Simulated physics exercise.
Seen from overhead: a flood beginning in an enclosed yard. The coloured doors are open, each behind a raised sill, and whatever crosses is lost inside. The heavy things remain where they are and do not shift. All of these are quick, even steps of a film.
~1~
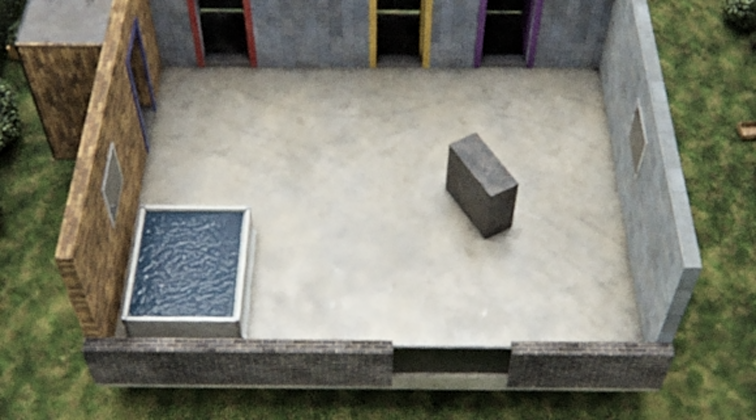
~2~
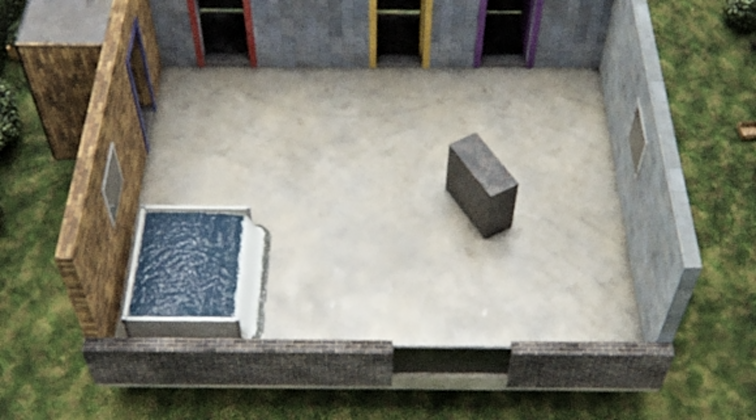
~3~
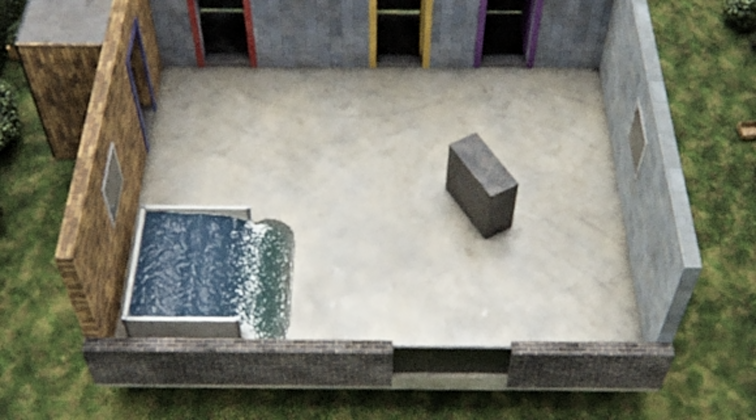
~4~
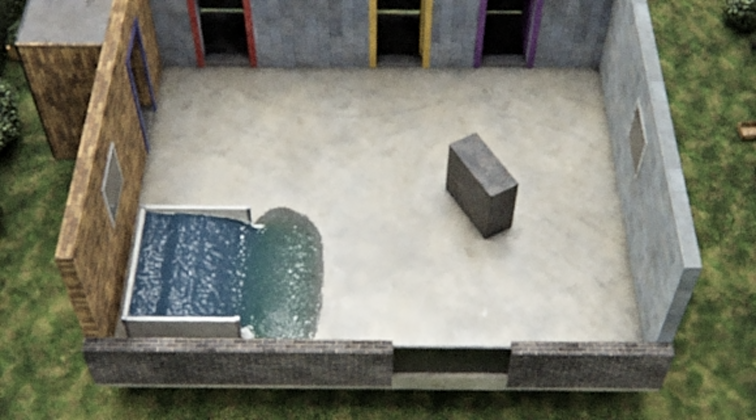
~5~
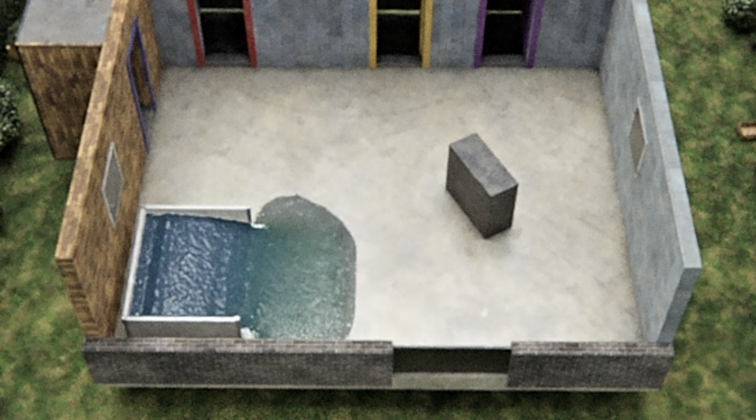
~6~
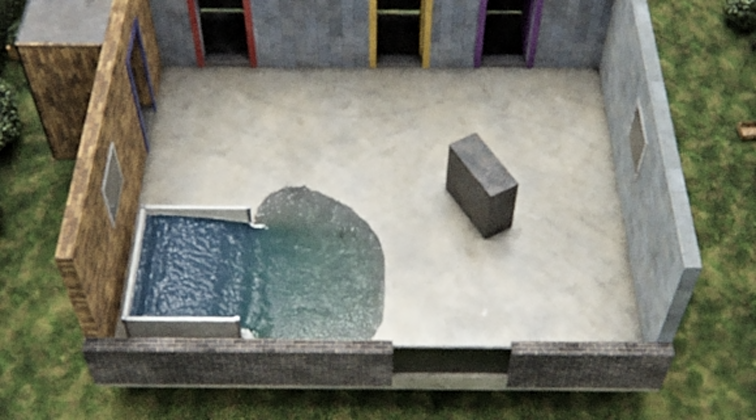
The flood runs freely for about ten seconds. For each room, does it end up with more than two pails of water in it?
The red door is going to allow two buckets or less; the purple door is going to allow two buckets or less; the yellow door is going to allow two buckets or less; the blue door is going to allow two buckets or less.
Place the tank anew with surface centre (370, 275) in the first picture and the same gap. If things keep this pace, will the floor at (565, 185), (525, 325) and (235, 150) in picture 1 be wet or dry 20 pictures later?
Going through them in turn: Waterlogged, waterlogged and still bare.
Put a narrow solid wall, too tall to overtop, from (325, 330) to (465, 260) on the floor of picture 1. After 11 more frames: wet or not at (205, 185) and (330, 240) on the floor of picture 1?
Taking the points in order, the first is high and dry and the second is inundated.
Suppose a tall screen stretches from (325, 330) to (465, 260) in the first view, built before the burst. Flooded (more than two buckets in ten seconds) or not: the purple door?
The purple door falls short.
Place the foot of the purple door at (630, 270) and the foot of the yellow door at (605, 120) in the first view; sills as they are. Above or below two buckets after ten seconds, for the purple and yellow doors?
Purple door: Crosses the line; yellow door: Stays below the line.
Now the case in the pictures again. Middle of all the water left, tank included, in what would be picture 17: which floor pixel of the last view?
My pick is pixel (329, 281).
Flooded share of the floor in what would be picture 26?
Estimate: Near 50 %.
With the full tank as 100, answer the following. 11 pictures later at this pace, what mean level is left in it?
My reading is roughly 30 in a hundred.
A moment on, water covers 30 % of the floor; the red door not reached, the purple door not reached, the yellow door not reached, the blue door not reached.
Next, water covers 40 % of the floor; the red door not reached, the purple door not reached, the yellow door not reached, the blue door not reached.
Then, water covers 50 % of the floor; the red door not reached, the purple door not reached, the yellow door not reached, the blue door not reached.
Later, water covers 70 % of the floor; the red door not reached, the purple door wet at the sill, nothing in, the yellow door wet at the sill, nothing in, the blue door not reached.
In the end, water covers 90 % of the floor; the red door wet at the sill, nothing in, the purple door under two buckets in, the yellow door wet at the sill, nothing in, the blue door not reached.
